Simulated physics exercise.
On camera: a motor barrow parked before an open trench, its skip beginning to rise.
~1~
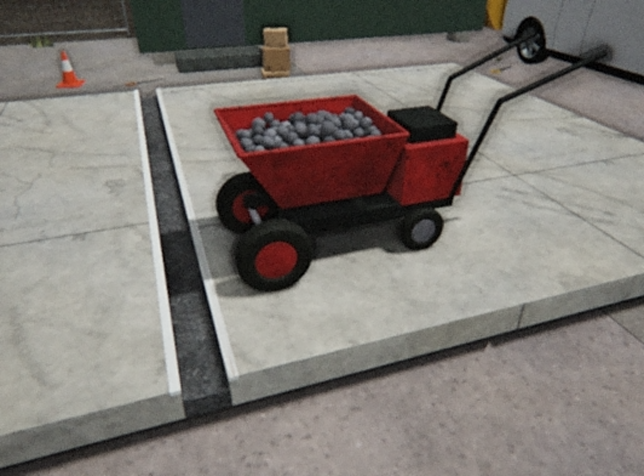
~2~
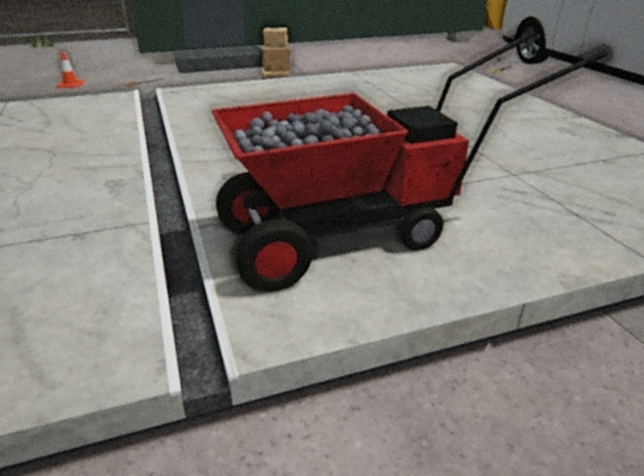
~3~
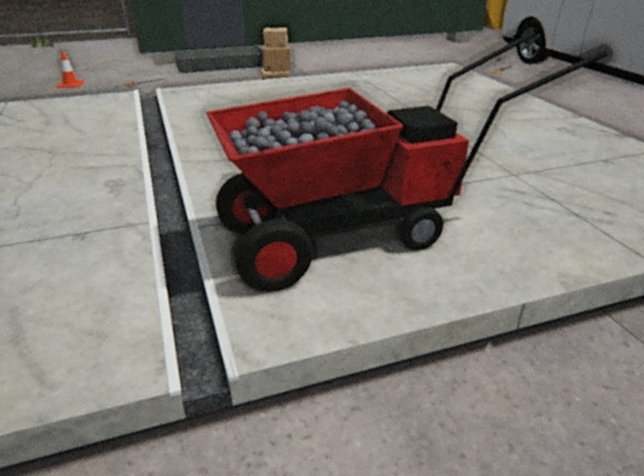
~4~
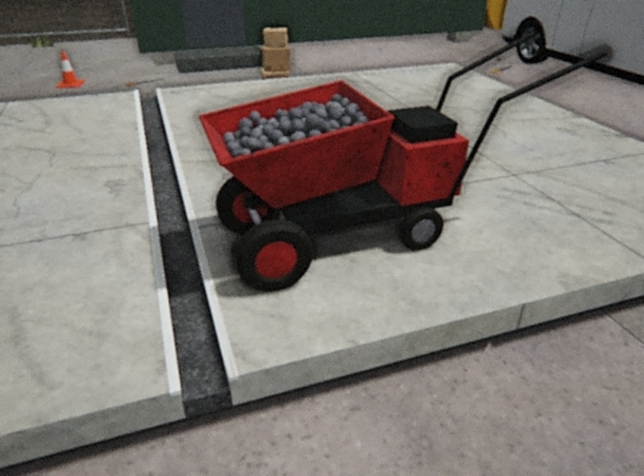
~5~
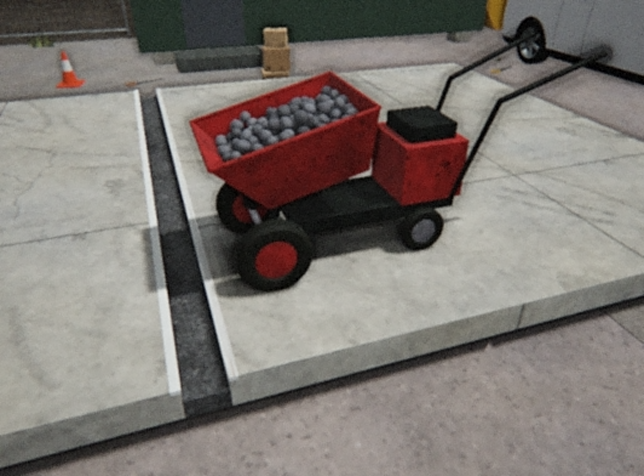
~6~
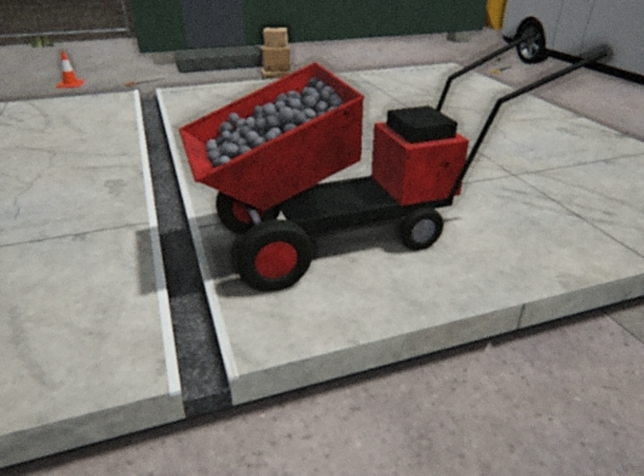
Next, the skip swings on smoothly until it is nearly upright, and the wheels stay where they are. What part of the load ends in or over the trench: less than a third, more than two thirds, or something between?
It catches less than a third.
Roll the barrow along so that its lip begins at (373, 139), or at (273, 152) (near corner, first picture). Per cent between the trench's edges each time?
Roughly 30 per cent, and 30 per cent.
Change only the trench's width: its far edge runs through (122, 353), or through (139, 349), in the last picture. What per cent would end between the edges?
Near 40 % and 30 %.
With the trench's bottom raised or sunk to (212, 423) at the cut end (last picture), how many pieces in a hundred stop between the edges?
Near 0 %.
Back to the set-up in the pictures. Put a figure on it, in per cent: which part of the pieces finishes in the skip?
About 15 per cent.
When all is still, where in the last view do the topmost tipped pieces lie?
Close to (107, 263).
Shortly afterwards, skip tipped steeply; the whole lot in the skip.
Next, skip tipped right over; near two thirds in the skip; near a third beyond it; only a few falling.
Some moments later, skip tipped right over; near a quarter in the skip; only a few in or heaped over the trench; the bulk beyond it.
In the end, skip tipped right over; near a quarter in the skip; only a few in or heaped over the trench; the bulk beyond it.
